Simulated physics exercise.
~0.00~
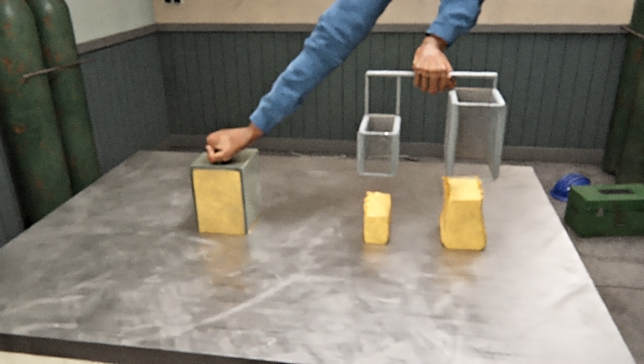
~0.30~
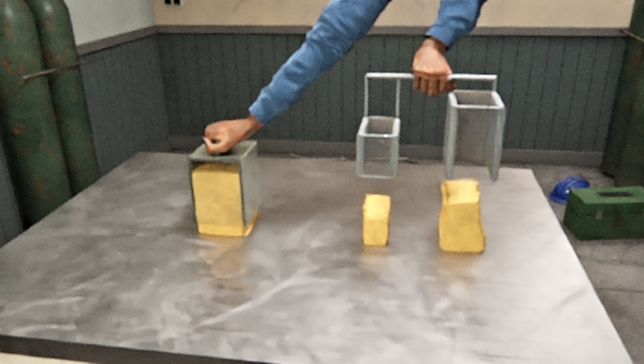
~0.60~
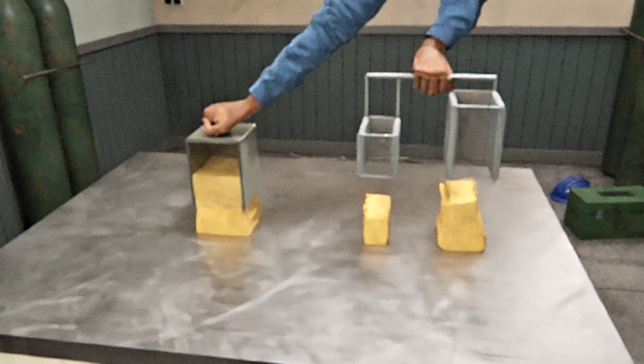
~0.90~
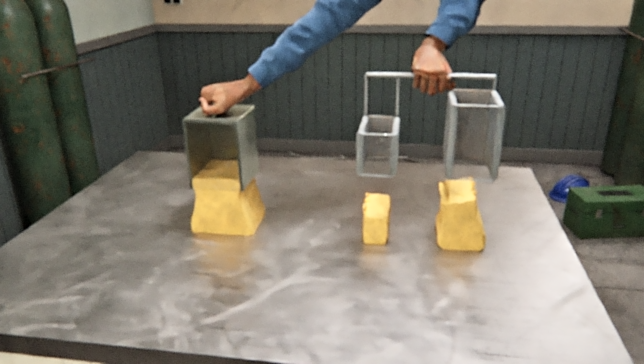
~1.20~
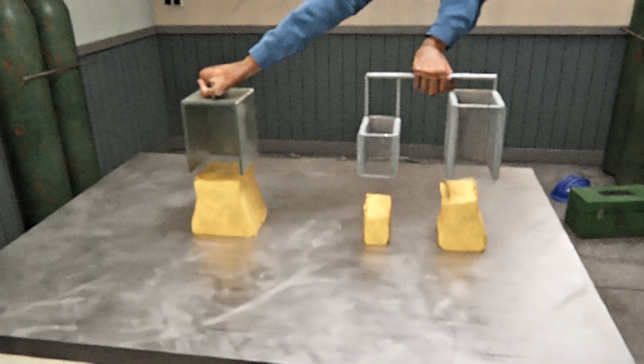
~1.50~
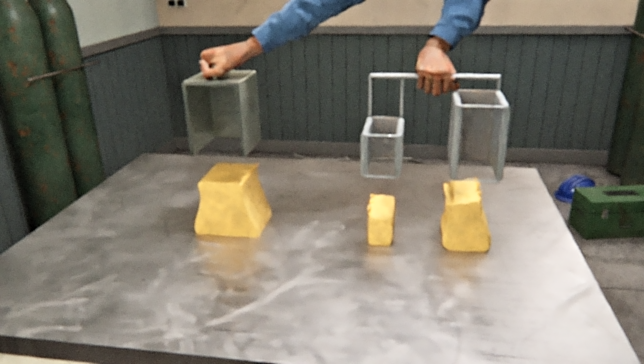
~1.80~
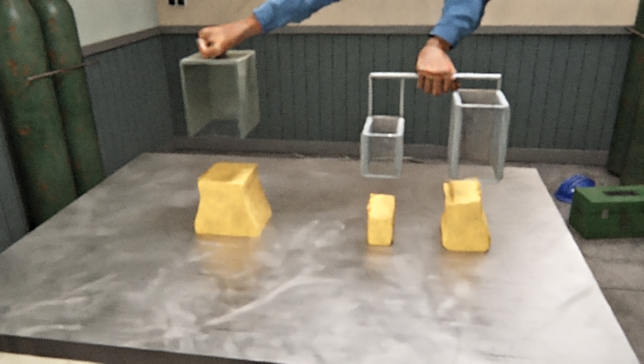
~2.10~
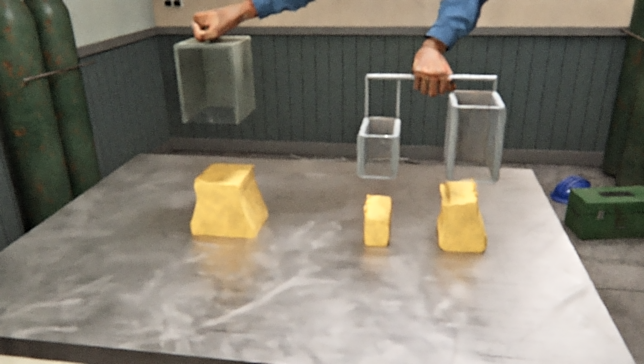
A hand in a blue sleeve grips a greyish see-through tin over a yellow block at the left of a wide grey metal table, seen from the front and slightly above in a slightly swaying view. Green cylinders and dark panelling stand behind, with a green box at right. The other hand holds a frame with two open tins above a small and a larger yellow block. The left tin rises steadily, and the soft block slumps, its base spreading. The tin clears it and climbs higher, leaving a squat block, wider at the bottom, standing beside the two others.
